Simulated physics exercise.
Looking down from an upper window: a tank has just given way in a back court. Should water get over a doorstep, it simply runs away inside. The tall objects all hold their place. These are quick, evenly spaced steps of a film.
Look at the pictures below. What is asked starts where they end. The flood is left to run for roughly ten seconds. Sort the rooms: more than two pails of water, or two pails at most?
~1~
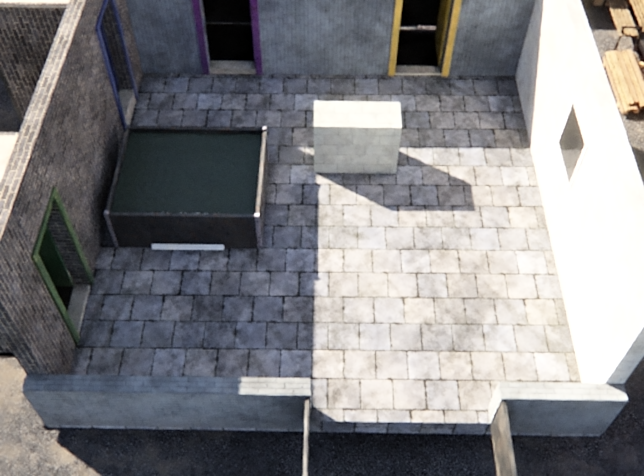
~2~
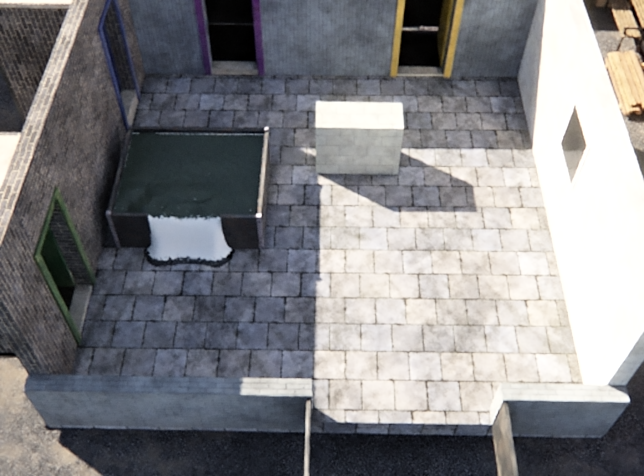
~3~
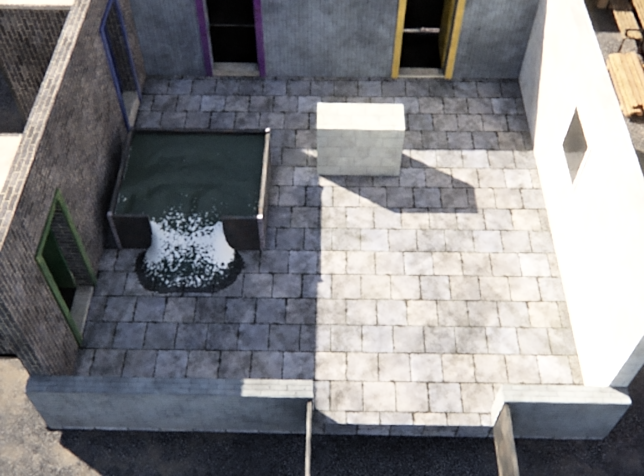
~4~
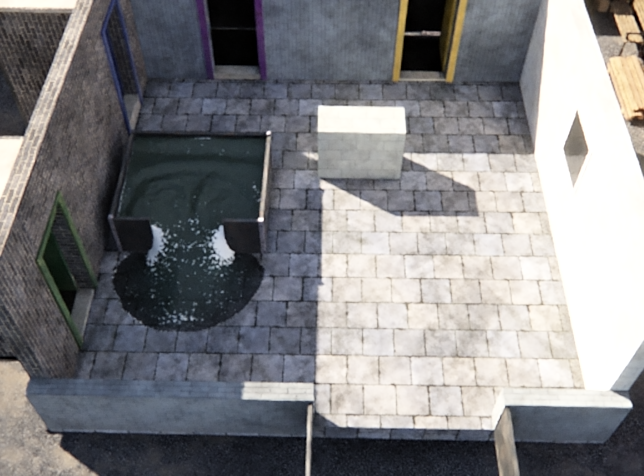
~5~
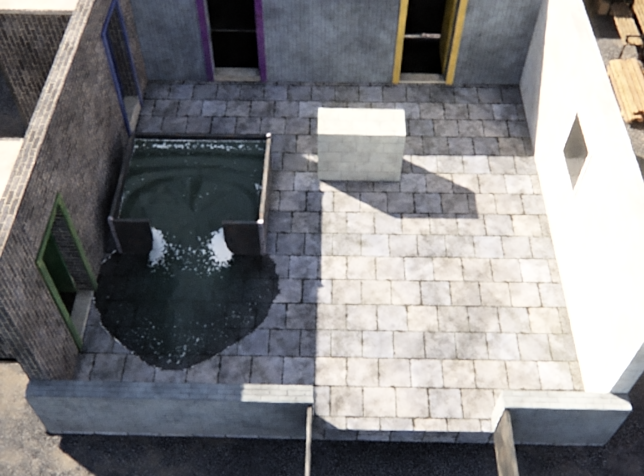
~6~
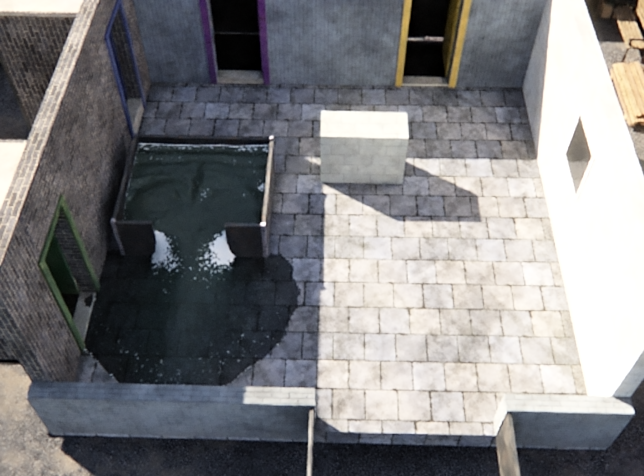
Yellow door - two pails at most; green door - more than two pails; purple door - two pails at most; blue door - two pails at most.
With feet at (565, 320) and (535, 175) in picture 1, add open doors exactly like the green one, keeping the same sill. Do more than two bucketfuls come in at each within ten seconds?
So the first tops it, and then the second doesn't reach it.
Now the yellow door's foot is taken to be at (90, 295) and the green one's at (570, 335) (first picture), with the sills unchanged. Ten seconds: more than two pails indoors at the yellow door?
So then the yellow door tops it.
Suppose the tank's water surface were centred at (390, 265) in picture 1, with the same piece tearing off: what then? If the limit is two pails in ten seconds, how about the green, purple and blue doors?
My answer is that the green door ends up beneath, the purple door ends up beneath and the blue door ends up beneath.
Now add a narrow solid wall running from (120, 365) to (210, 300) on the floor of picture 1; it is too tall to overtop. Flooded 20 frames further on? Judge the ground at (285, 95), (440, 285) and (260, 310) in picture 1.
Taking the points in the order given, they are high and dry, inundated and inundated.
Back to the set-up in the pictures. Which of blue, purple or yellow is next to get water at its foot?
My pick for first is the one in blue.
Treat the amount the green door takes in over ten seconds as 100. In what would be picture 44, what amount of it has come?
That share would be near 85 %.
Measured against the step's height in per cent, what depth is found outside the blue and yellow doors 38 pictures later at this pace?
First around 10 percent, second around 0 percent.
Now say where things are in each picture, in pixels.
In the first picture, still water in the tank at (190, 173).
In the second picture, water pours out at (188, 234) and has run to (151, 256).
In the third picture, the front is at (154, 286), out from the gap at (190, 237).
In the fourth picture, the front is at (164, 326), out from the gap at (191, 241).
In the fifth picture, the front is at (170, 365), out from the gap at (190, 242).
In the sixth picture, water pours out at (193, 244) and has run to a hidden place.
A moment on, water covers 20 % of the floor; the yellow door not reached, the green door under two buckets in, the purple door not reached, the blue door not reached.
Next, water covers 25 % of the floor; the yellow door not reached, the green door over two buckets in, the purple door not reached, the blue door not reached.
Then, water covers 35 % of the floor; the yellow door not reached, the green door far over two buckets in, the purple door not reached, the blue door not reached.
Later, water covers 55 % of the floor; the yellow door not reached, the green door far over two buckets in, the purple door not reached, the blue door wet at the sill, nothing in.
In the end, water covers 80 % of the floor; the yellow door wet at the sill, nothing in, the green door far over two buckets in, the purple door wet at the sill, nothing in, the blue door wet at the sill, nothing in.
